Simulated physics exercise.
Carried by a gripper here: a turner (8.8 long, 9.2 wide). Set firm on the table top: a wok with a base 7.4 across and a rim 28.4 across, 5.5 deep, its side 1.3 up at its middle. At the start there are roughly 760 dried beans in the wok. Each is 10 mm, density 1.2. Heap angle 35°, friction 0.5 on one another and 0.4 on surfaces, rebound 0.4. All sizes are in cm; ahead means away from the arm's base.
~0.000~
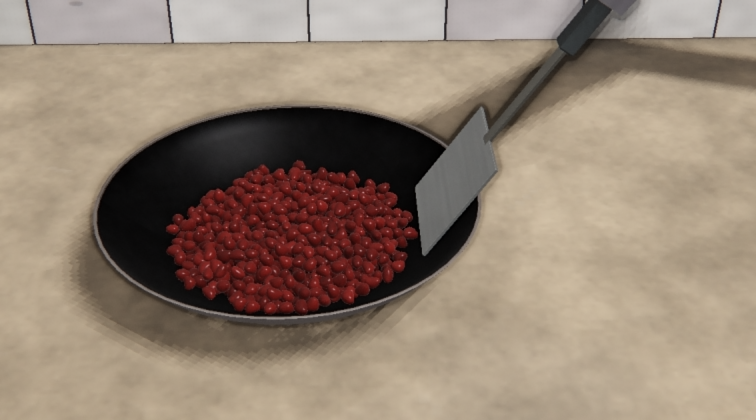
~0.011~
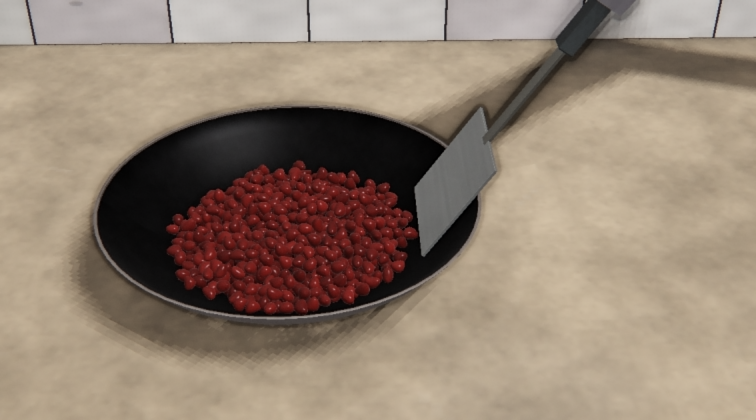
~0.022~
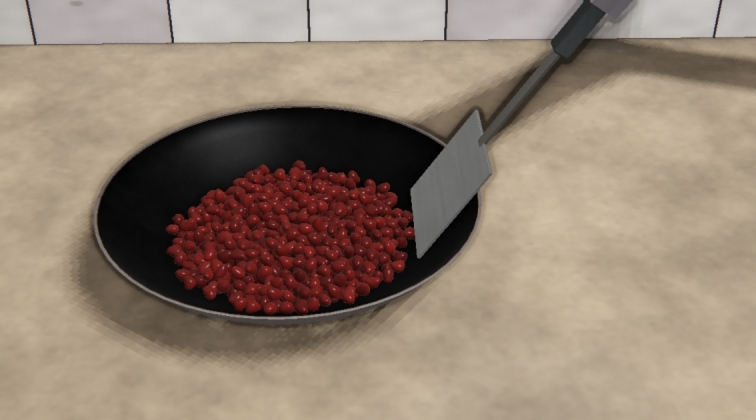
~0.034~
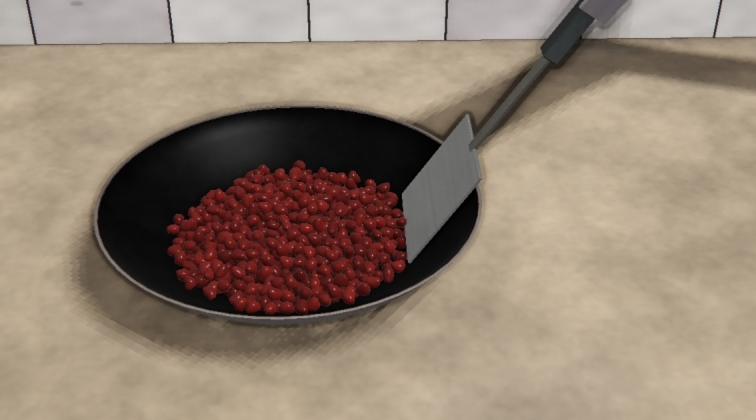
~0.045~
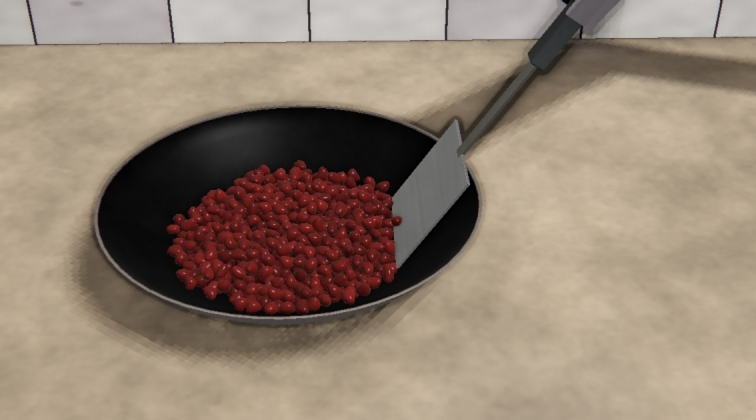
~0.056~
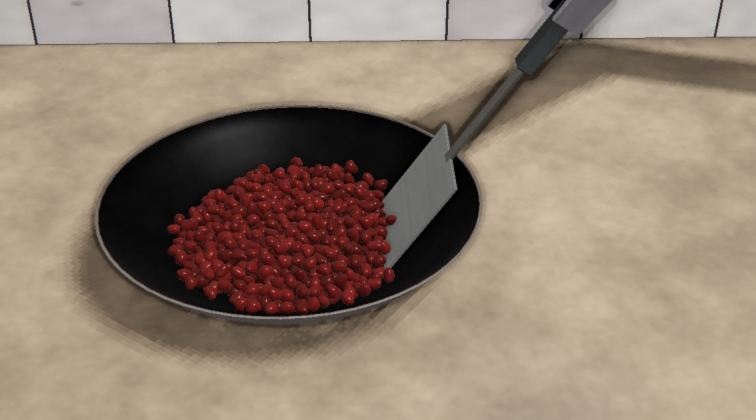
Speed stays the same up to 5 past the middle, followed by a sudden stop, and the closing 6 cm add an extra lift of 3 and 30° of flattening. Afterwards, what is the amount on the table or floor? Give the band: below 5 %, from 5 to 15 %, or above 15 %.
Band: Below 5 %.
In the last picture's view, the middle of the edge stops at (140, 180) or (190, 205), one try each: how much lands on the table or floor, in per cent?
Try 1: Approx. 45 %; try 2: Approx. 15 %.
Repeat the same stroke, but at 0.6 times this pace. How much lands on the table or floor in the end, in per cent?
Roughly 0 per cent.
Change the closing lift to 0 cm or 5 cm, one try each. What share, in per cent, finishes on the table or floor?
It comes to around 10 per cent on the first try and around 5 per cent on the second.
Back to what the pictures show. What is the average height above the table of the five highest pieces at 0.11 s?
They are some 6 cm up.
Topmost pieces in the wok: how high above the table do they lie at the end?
Some 7.0 cm above the table.
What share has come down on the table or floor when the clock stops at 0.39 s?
Roughly 0 percent of it.
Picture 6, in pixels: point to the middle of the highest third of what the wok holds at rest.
Roughly (167, 207).
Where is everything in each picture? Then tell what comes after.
The first frame shows turner top edge at (489, 137), sloping 56°; upper third of the load around (292, 226), from x 175 to 410, top at y 165; 760 in the wok.
The second frame shows turner top edge at (489, 138), sloping 56°; upper third of the load around (292, 226), from x 175 to 410, top at y 165.
The third frame shows turner top edge at (484, 140), sloping 56°; upper third of the load around (292, 226), from x 175 to 410, top at y 165.
The fourth frame shows turner top edge at (474, 145), sloping 56°; upper third of the load around (293, 226), from x 175 to 410, top at y 165.
The fifth frame shows turner top edge at (462, 150), sloping 56°; upper third of the load around (293, 224), from x 175 to 410, top at y 165.
The sixth frame shows turner top edge at (451, 155), sloping 56°; upper third of the load around (295, 222), from x 175 to 410, top at y 165; 760 in the wok.
After 0.11 s, sloping 56°, highest piece 7 above the table; 760 in the wok.
After 0.16 s, sloping 44°, highest piece 9 above the table; 760 in the wok.
After 0.39 s, sloping 26°, highest piece 7 above the table; 752 in the wok, 5 on the table or floor, 3 on the blade or in flight.
After 1.44 s, sloping 26°, highest piece 7 above the table; 752 in the wok, 8 on the table or floor.
At rest, 752 in the wok, 8 on the table or floor. That is 1 % on the table or floor.
